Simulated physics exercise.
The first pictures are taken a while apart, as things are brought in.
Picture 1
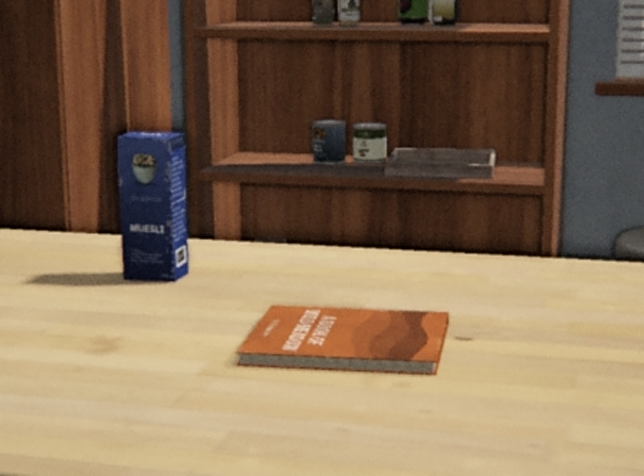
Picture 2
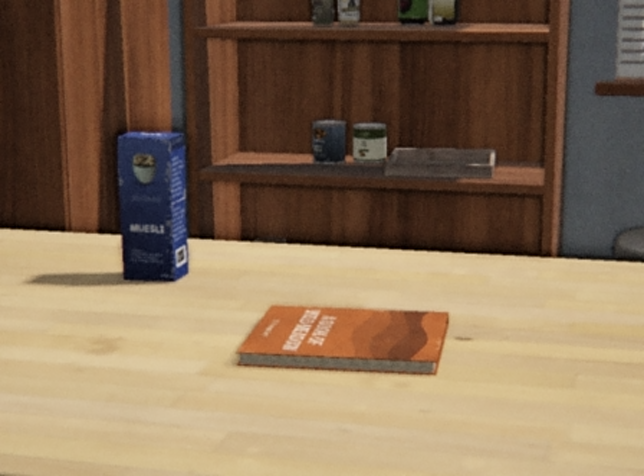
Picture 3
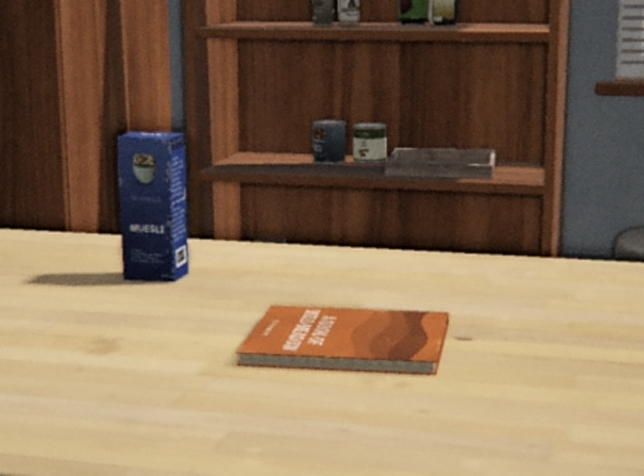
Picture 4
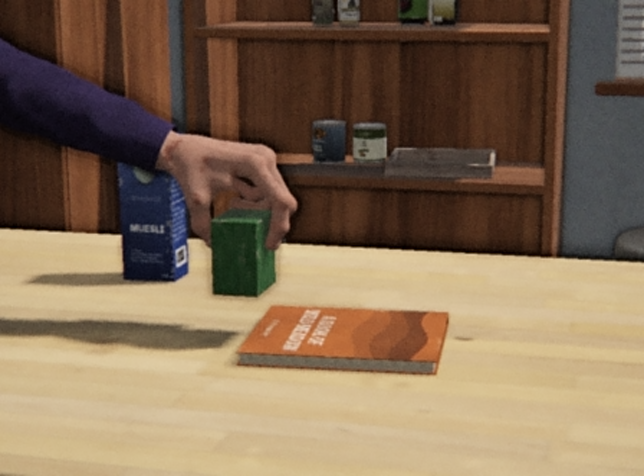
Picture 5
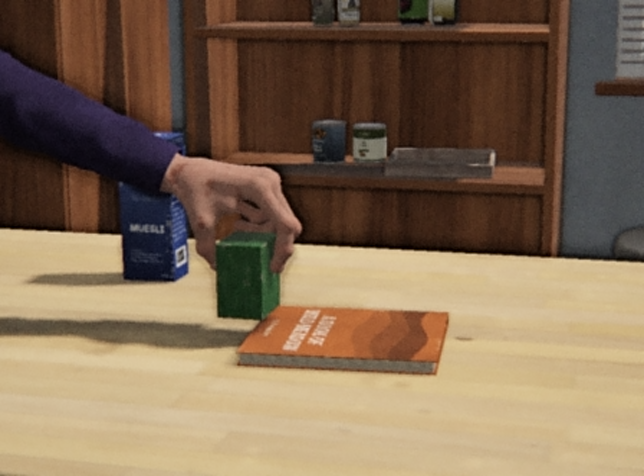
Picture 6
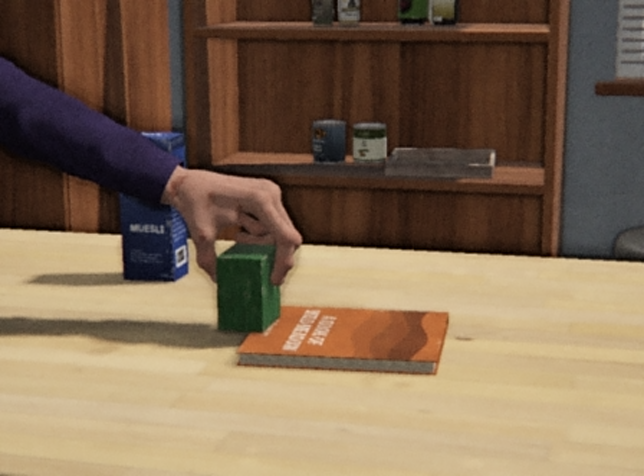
In this clip, an orange book lies on a wooden table near a blue muesli box, and then a hand in a purple sleeve holds a green block from above and lowers it beside the book's left edge.
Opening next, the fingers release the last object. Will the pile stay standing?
No.
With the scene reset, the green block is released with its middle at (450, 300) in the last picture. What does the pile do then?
After that, the pile falls over.
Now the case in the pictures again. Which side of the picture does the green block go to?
Leftward.
Then, 0.30 s on from there, green block turned 40° from how it was put near (224, 294).
Then, 0.40 s on from there, green block on its side near (196, 308).
Then, 0.50 s on from there, green block now fallen.
In the end, fallen, green block; the other 2 unmoved. At the end, from the last picture's camera, green block near (188, 311). The pile comes apart.
